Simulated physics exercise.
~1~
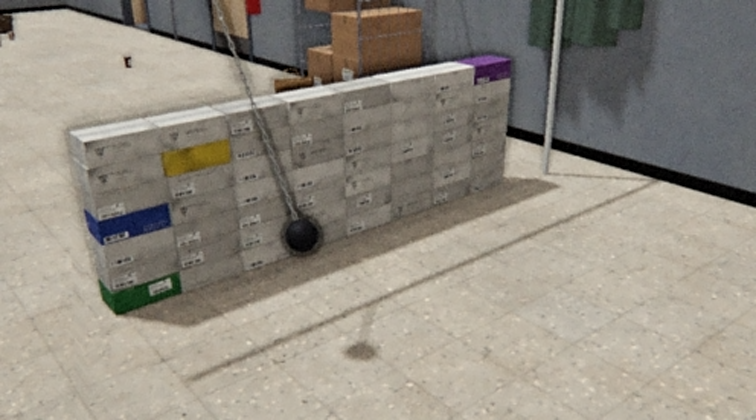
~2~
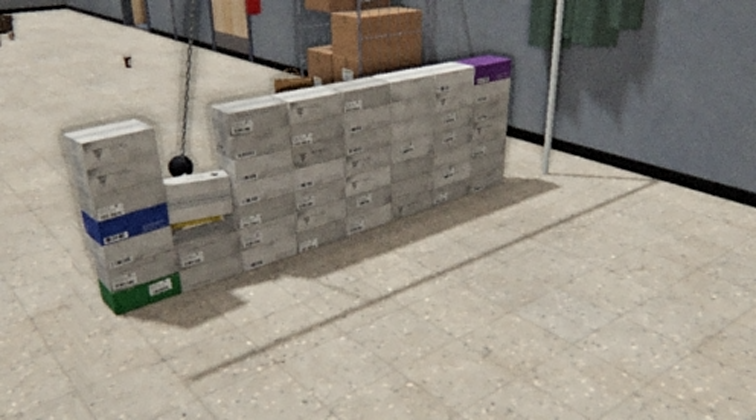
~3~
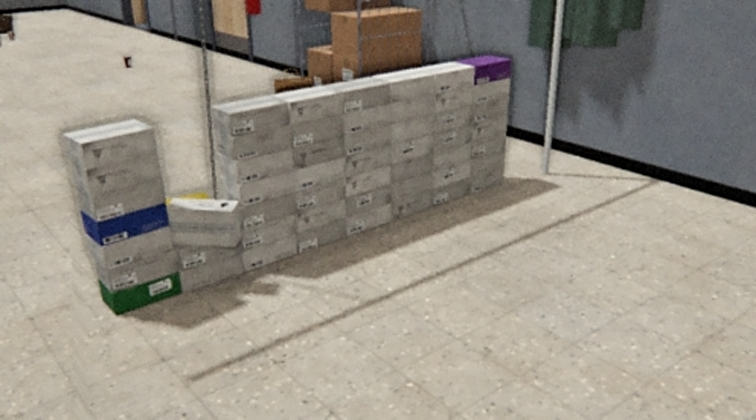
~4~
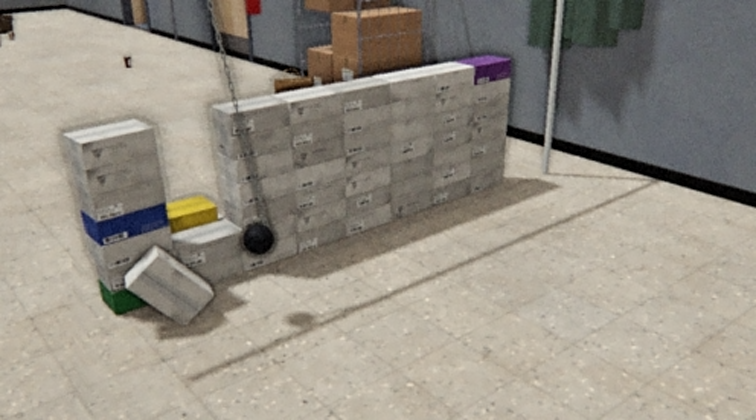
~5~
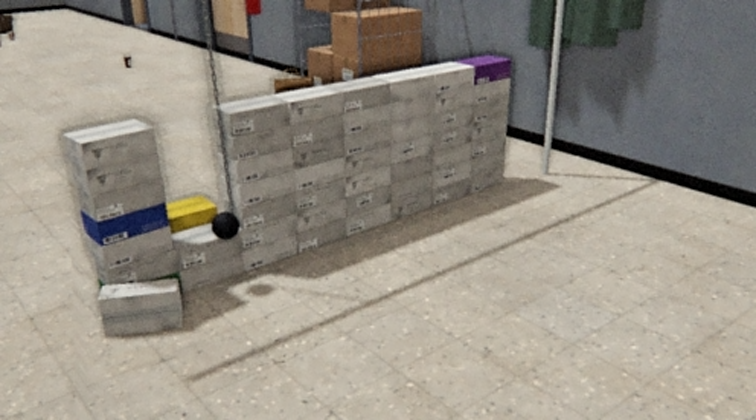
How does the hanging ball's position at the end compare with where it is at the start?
At the end the ball hangs farther to the left, beside the gap and the lowered yellow box. At the start it is farther right, in front of the intact wall.
